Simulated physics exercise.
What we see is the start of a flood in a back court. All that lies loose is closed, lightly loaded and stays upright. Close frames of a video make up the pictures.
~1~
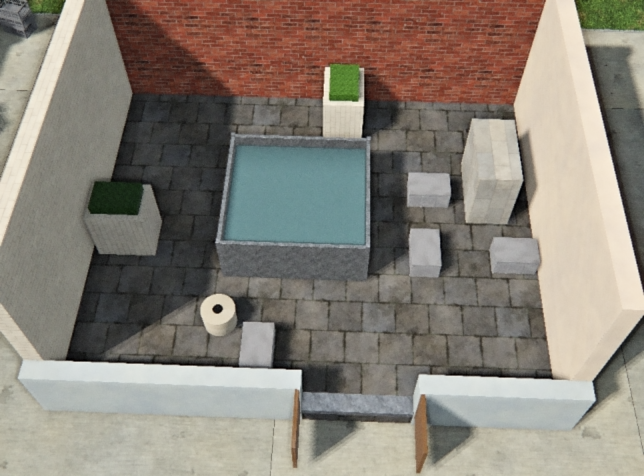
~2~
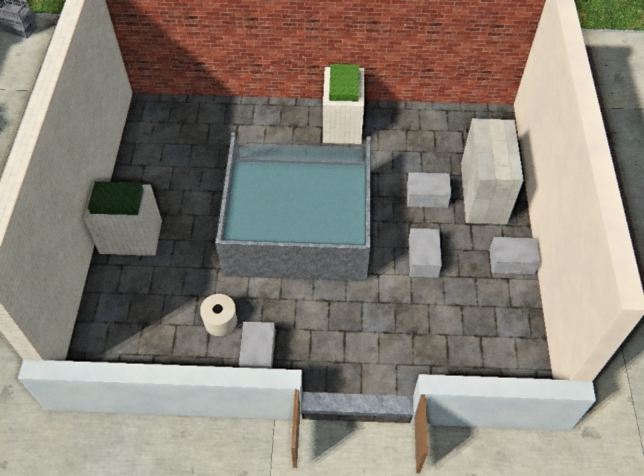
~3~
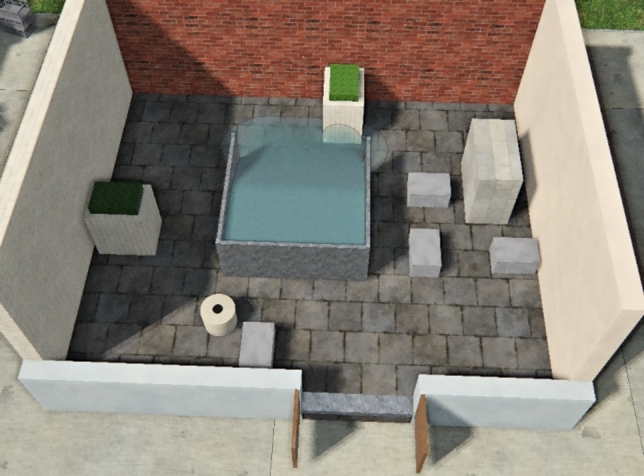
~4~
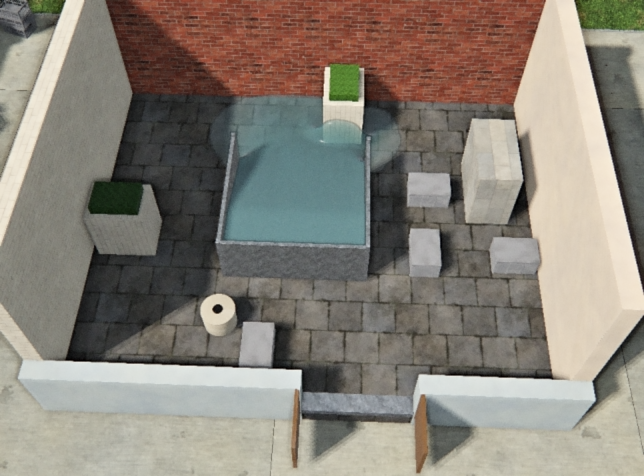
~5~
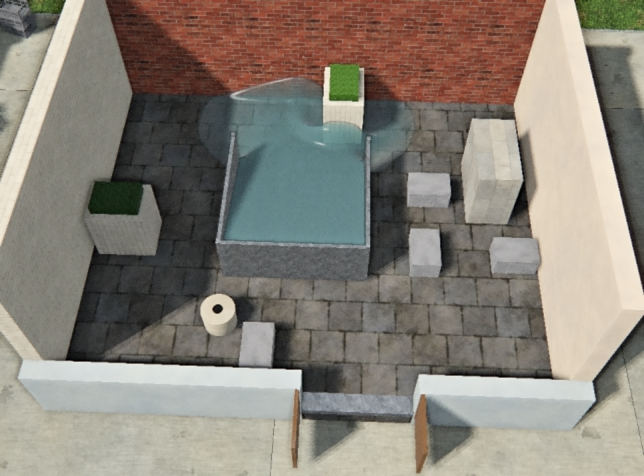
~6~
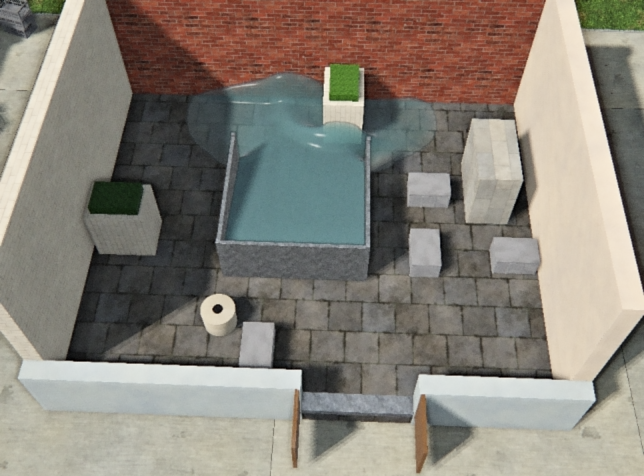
Back court with a raised stone tank, its rear side opening and water spreading around a planter towards the brick wall.
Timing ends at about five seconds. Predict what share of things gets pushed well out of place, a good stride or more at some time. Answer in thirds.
One to two thirds.
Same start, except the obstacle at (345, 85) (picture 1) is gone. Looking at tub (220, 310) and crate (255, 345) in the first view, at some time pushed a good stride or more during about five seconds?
Displacement check, in sequence - not enough, not enough.
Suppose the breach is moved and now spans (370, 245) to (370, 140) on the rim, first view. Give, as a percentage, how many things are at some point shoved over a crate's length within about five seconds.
Estimate: Roughly 100 per cent.
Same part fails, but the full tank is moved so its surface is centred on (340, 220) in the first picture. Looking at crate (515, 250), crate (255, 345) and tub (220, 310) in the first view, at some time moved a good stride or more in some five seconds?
Far enough, Not far, Not far.
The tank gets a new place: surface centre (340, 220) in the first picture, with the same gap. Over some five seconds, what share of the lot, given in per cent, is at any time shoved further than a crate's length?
I'd estimate around 60 percent.
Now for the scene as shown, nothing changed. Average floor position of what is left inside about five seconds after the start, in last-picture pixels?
Mean position: About (345, 309).
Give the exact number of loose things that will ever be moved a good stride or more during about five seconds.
That gives 2.
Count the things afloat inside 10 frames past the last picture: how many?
Exactly 0 of them.
A moment on, 0 of 5 are well off their spots; 0 afloat.
Next, 0 of 5 are well off their spots; 0 afloat.
Later, 1 of 5 are well off their spots; 0 afloat.
In the end, 2 of 5 are well off their spots, and 2 have been at some point; 1 afloat.
